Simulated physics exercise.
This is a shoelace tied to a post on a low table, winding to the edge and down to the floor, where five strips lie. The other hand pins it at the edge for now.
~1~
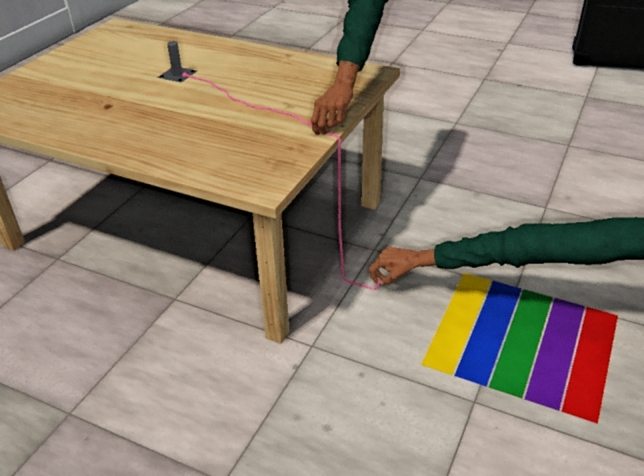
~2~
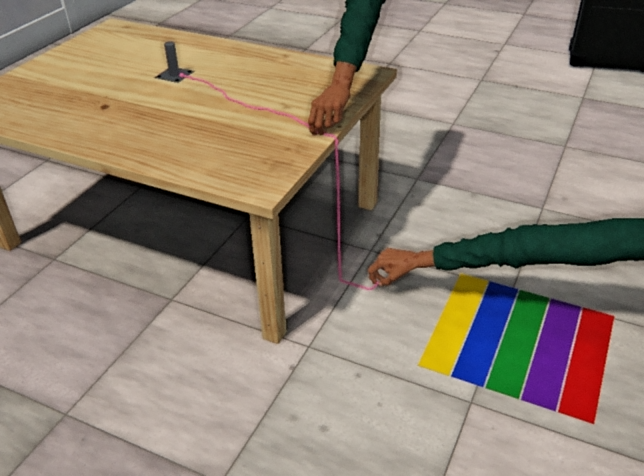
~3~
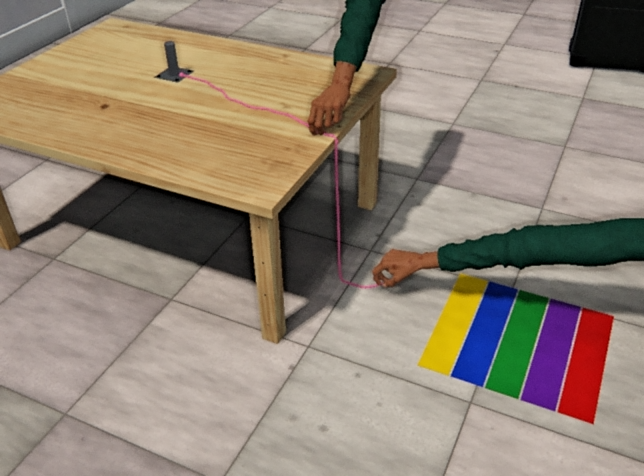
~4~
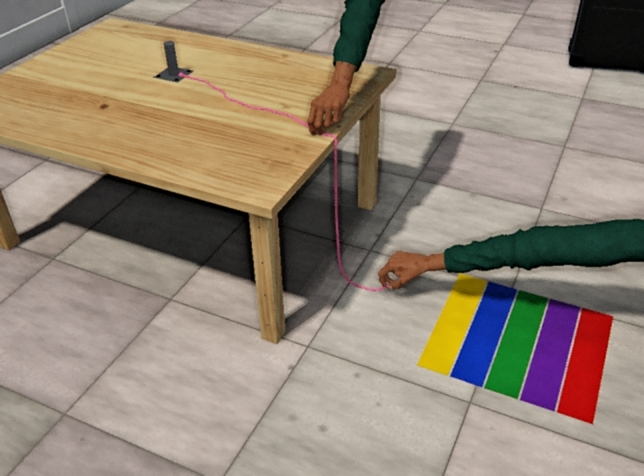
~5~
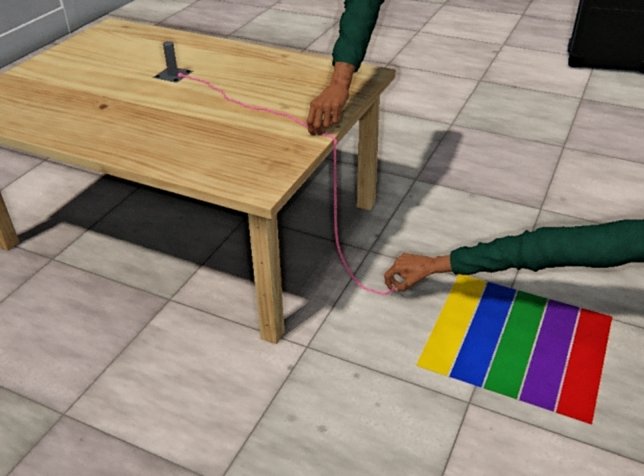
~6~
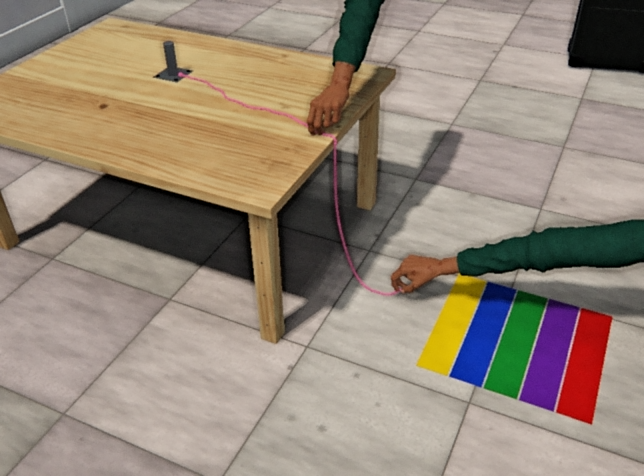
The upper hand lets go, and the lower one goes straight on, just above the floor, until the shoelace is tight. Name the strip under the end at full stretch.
It halts on the blue strip.
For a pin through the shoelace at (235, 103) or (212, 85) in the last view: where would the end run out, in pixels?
Near (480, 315) and (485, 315).
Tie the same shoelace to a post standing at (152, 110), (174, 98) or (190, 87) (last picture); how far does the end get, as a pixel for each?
In that order: (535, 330), (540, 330) and (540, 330).
Soon after, end near (439, 301); short of the strips.
Then, end near (470, 310); over yellow.
At full stretch, end near (488, 315); over blue. Over blue.
